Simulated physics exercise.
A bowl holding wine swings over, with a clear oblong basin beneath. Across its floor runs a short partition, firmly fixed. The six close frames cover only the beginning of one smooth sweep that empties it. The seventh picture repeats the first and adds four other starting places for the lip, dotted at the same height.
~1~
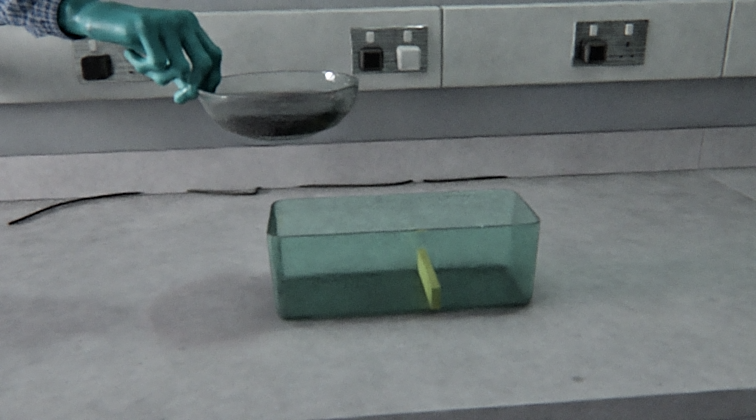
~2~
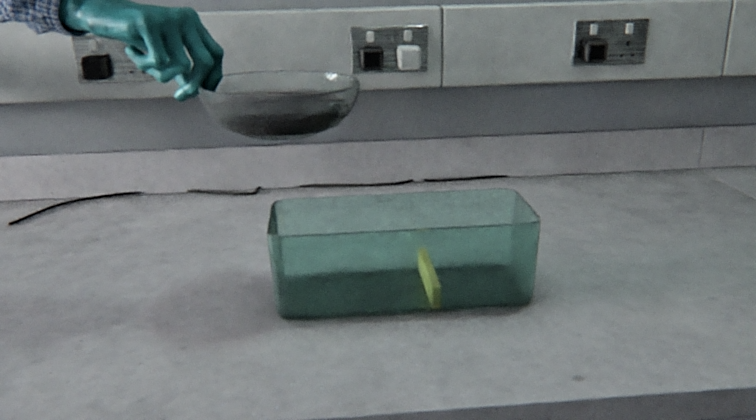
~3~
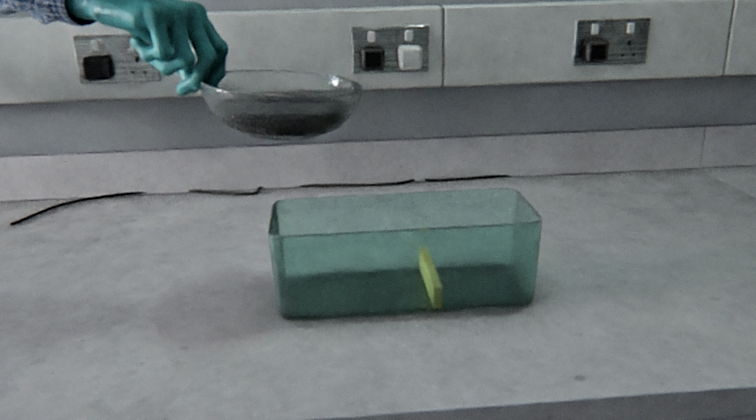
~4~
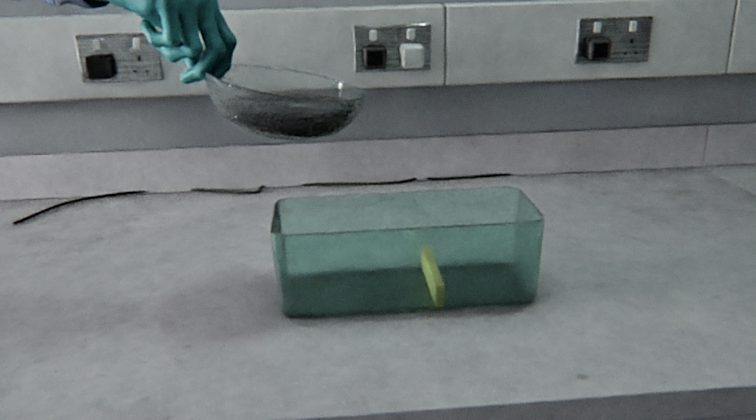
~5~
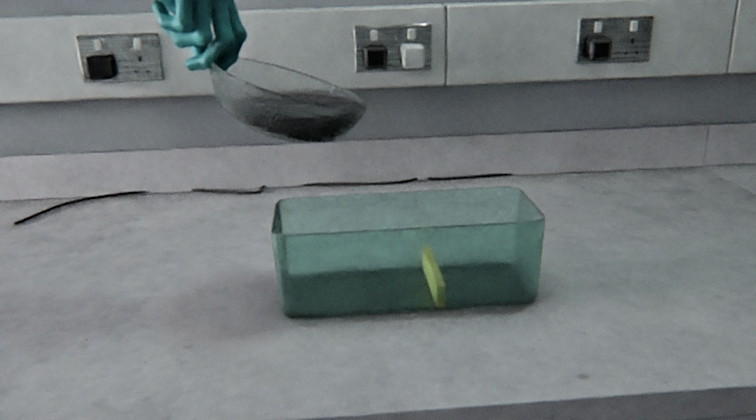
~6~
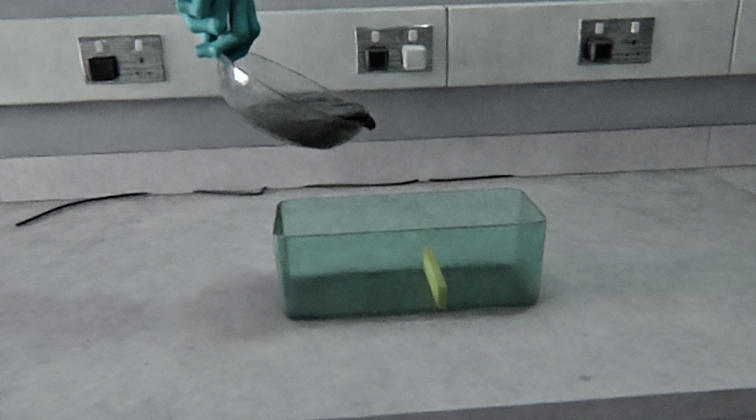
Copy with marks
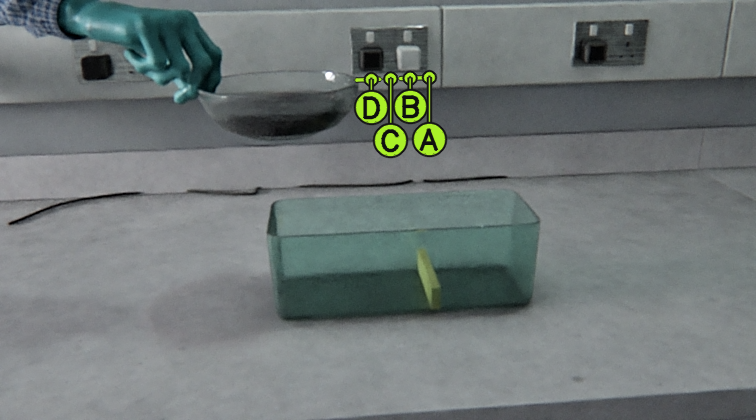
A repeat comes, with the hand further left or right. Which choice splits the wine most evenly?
Best: C.
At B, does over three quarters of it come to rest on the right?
No, it does not.
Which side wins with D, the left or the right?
More ends on the left.
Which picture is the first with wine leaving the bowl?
In picture 6.
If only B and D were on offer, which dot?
It is B.
On the marked copy, A at (429, 77); B at (410, 78); C at (390, 78); D at (371, 79).
For dot A, about 24 % ends left of the wall and 75 % right of it.
For dot B, about 33 % ends left of the wall and 66 % right of it.
For dot C, about 50 % ends left of the wall and 49 % right of it.
For dot D, about 79 % ends left of the wall and 20 % right of it.
